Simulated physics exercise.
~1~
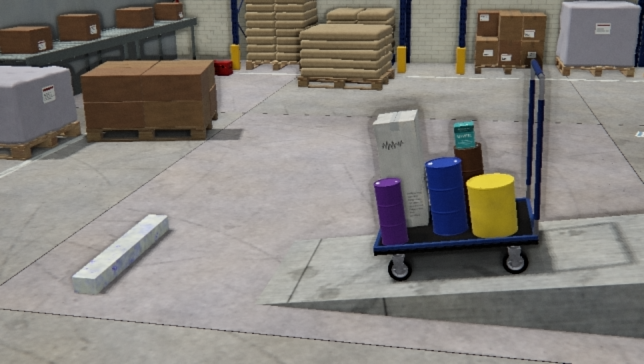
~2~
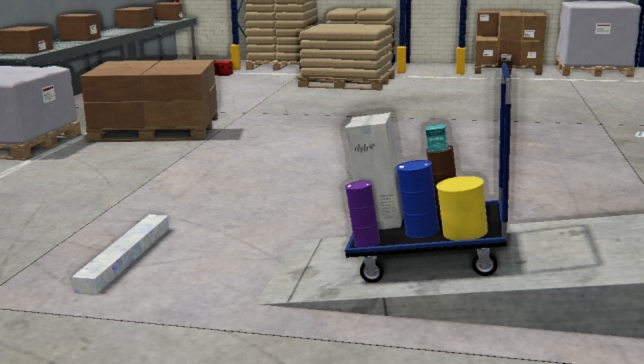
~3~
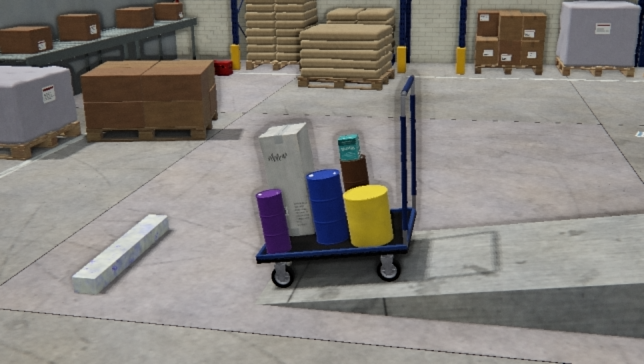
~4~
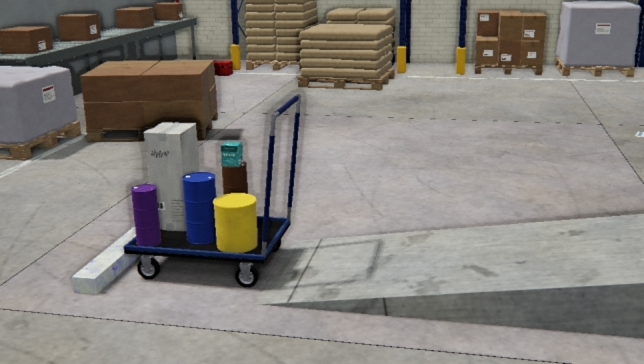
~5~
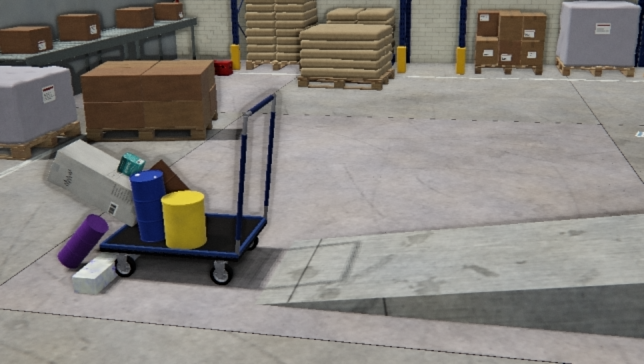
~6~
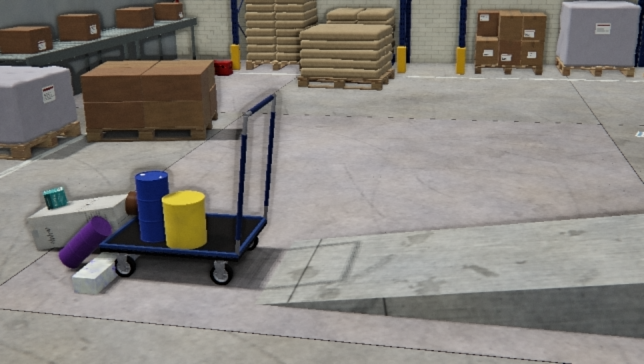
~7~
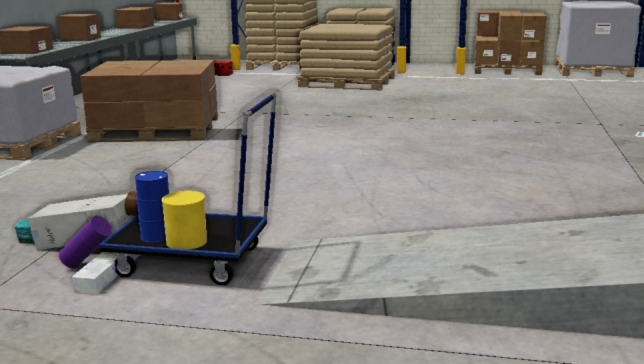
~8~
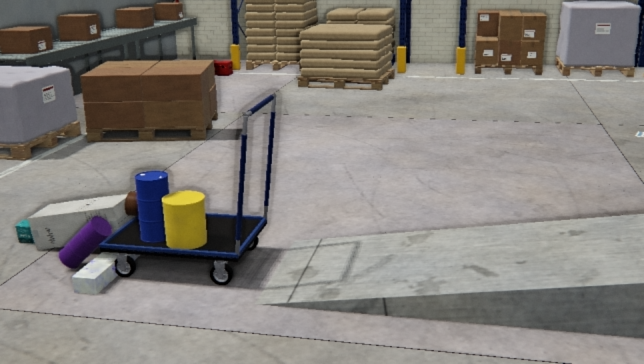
Loaded trolley rolling left down a ramp into a kerb, spilling boxes and a purple canister while blue and yellow containers stay upright.
